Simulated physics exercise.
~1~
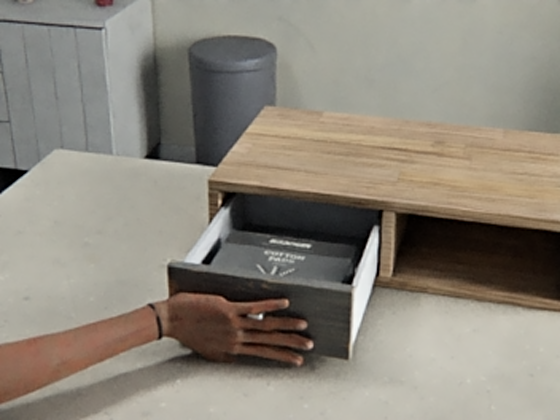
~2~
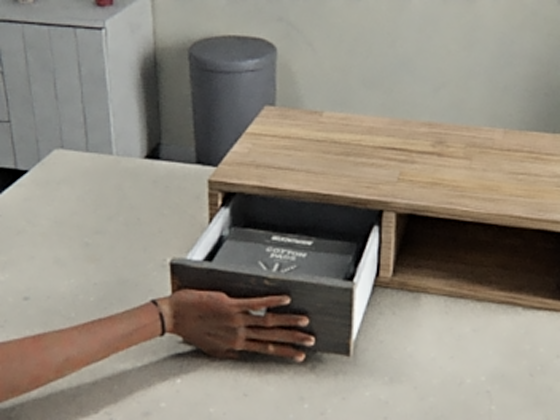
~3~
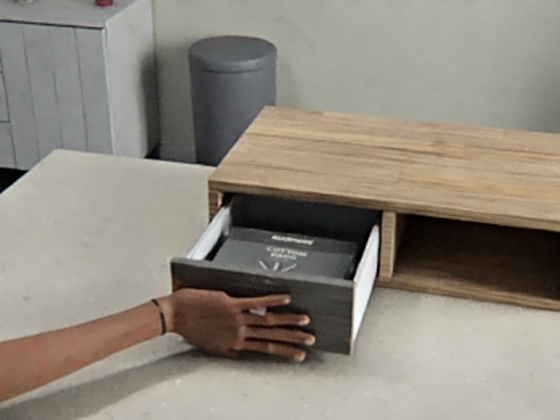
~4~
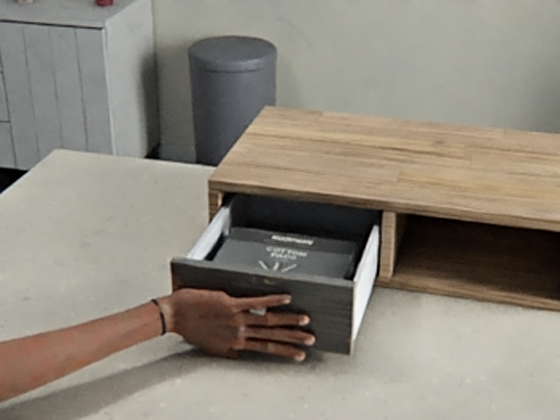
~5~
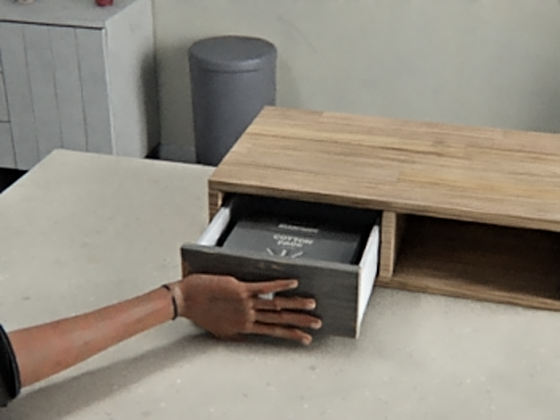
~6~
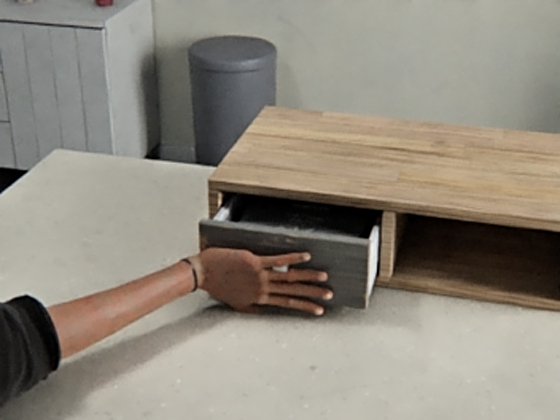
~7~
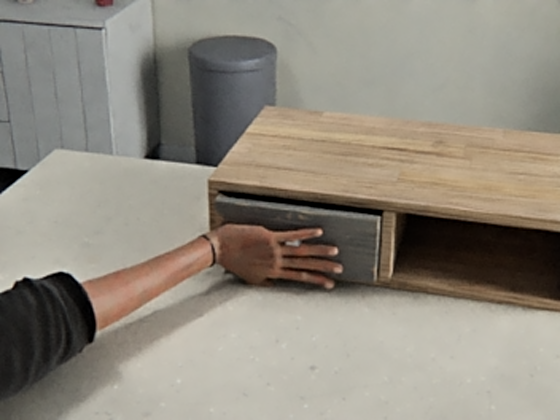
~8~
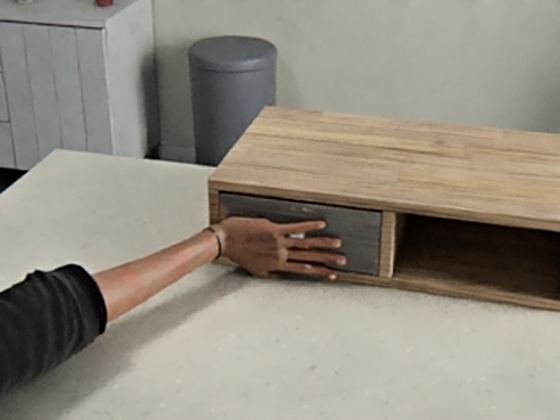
On a pale tabletop, a low wooden chest sits with its grey drawer pulled open on the left, beside an empty open compartment. A dark grey box with white lettering lies inside the drawer, and a hand rests flat against the drawer's front. For a while, hand and drawer stay almost still. Then the hand pushes, and the drawer slides back into the chest, carrying the box with it, as a dark sleeve comes into view. The box disappears from sight, and the drawer ends fully shut, with the hand still against its front.
